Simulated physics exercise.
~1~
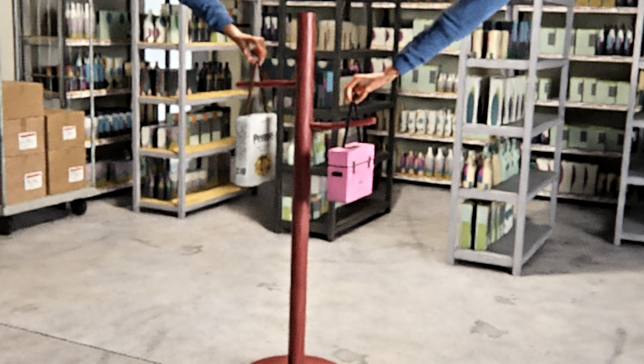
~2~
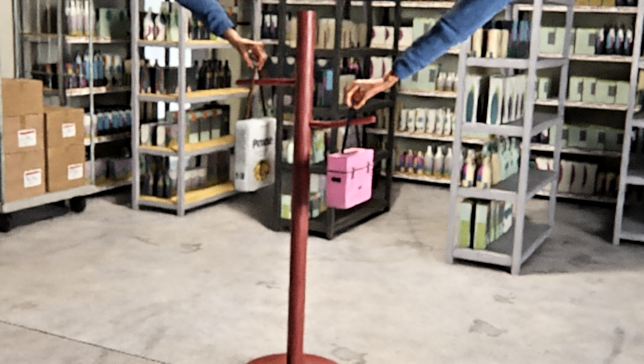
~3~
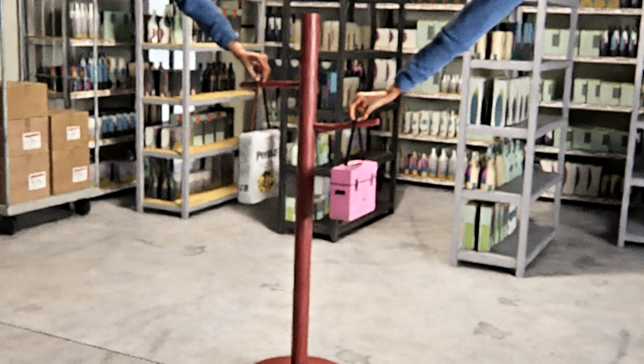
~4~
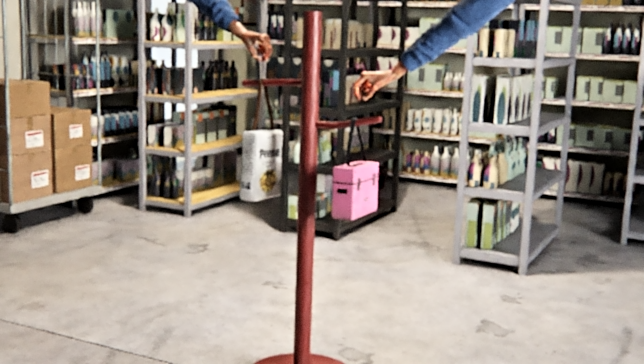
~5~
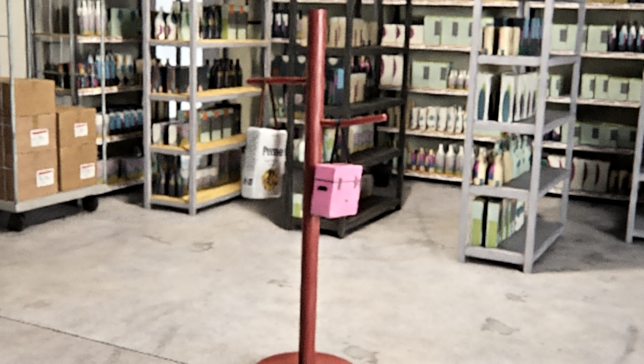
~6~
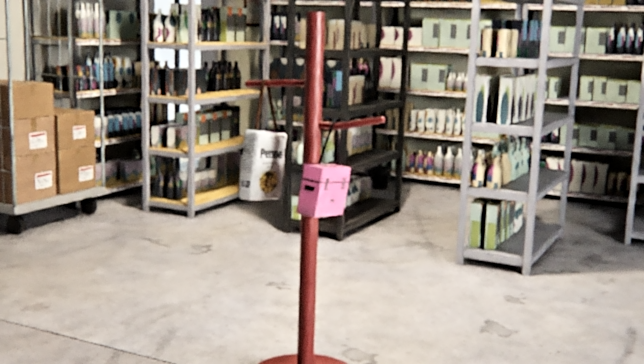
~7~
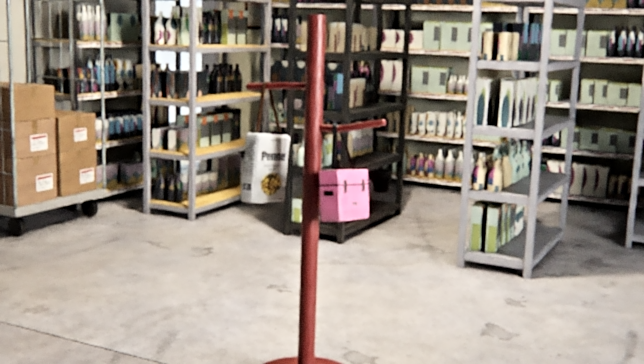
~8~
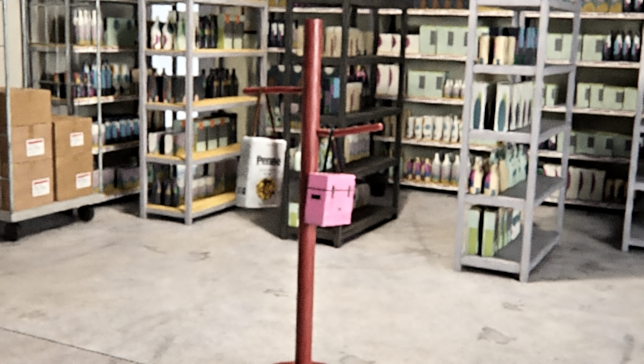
The clip opens in a storeroom lined with shelves of bottles, where two blue-sleeved arms reach in beside a dark red stand, one holding a white bag and the other a pink case. The hands lower both by their loops onto the stand's pegs, the bag on the left and the case on the right. They then let go and withdraw. The pink case swings left toward the post, tilting and turning, then back right and left again, while the white bag barely moves. At the end both still hang from their pegs.
